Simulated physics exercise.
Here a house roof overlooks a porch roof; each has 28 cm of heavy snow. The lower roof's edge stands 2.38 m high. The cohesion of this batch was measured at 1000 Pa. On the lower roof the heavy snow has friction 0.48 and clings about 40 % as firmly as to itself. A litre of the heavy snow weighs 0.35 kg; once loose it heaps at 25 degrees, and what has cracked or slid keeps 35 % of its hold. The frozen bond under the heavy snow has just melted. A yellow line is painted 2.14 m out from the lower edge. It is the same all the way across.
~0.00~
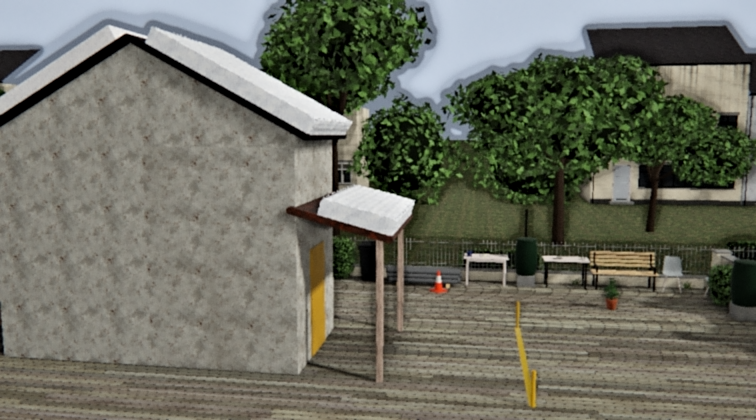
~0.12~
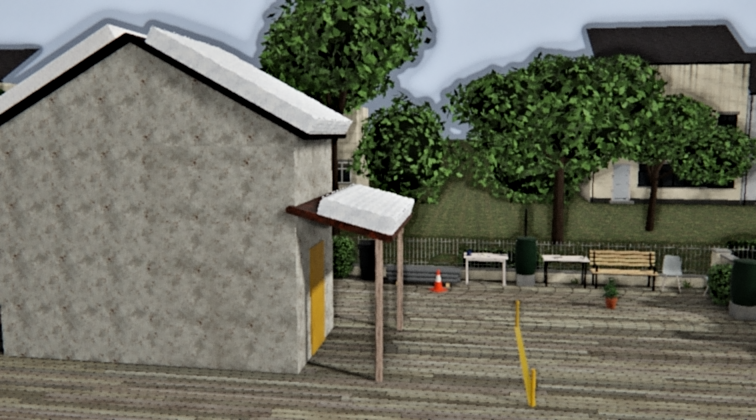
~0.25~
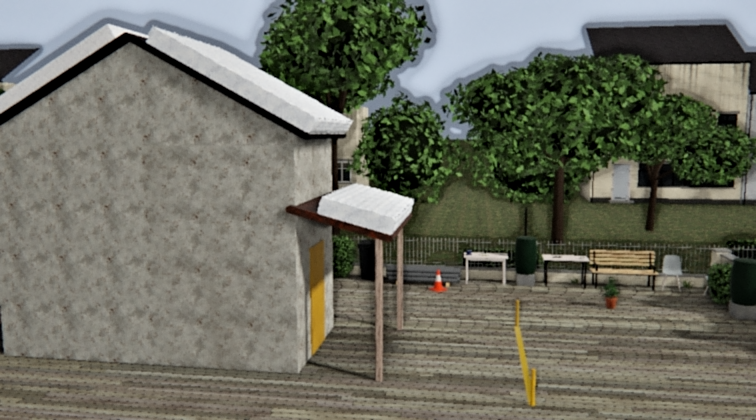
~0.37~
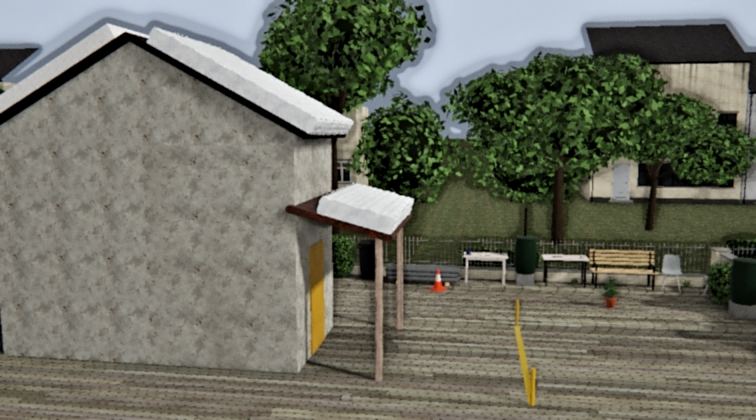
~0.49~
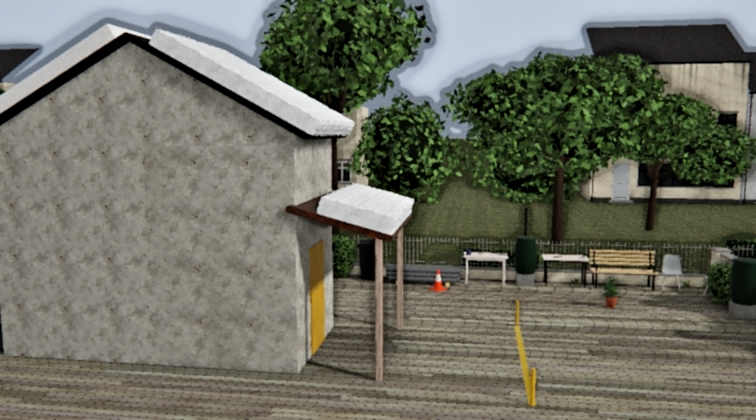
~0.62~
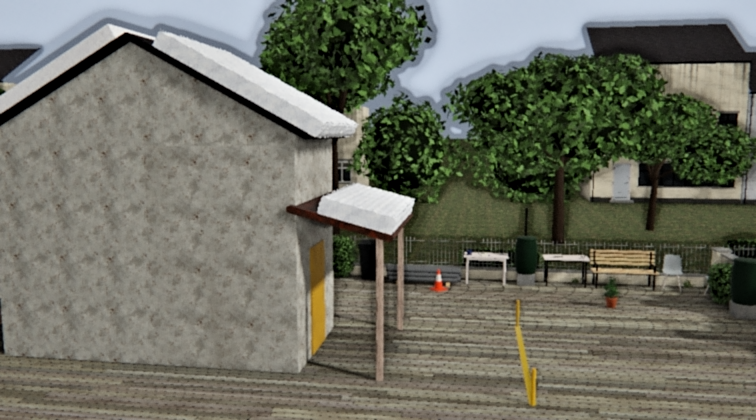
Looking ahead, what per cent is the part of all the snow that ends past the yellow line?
Close to 11 per cent.
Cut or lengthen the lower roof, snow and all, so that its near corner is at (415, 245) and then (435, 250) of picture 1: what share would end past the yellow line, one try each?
In that order: 3 %, 0 %.
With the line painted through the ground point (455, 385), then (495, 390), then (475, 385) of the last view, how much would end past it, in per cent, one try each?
In that order: 45 %, 25 %, 35 %.
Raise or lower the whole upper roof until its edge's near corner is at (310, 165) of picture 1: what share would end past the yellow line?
It would be near 0 %.
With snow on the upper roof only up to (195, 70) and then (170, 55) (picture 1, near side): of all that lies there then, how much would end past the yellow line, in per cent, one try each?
In turn about 0 %, 3 %.
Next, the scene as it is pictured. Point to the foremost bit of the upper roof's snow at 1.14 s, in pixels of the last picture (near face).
At about (346, 191).
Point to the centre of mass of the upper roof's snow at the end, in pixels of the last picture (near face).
Near (469, 359).
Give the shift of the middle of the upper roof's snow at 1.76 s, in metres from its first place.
About 1.6 m.
By 1.14 s, none is below the lower edge and 0 % is past the line.
By 1.76 s, none is below the lower edge and 0 % is past the line.
By 2.38 s, none is below the lower edge and 0 % is past the line.
By 3.00 s, 42 % is below the lower edge and 0 % is past the line.
By 4.60 s, at the end, 72 % is below the lower edge and 11 % is past the line.
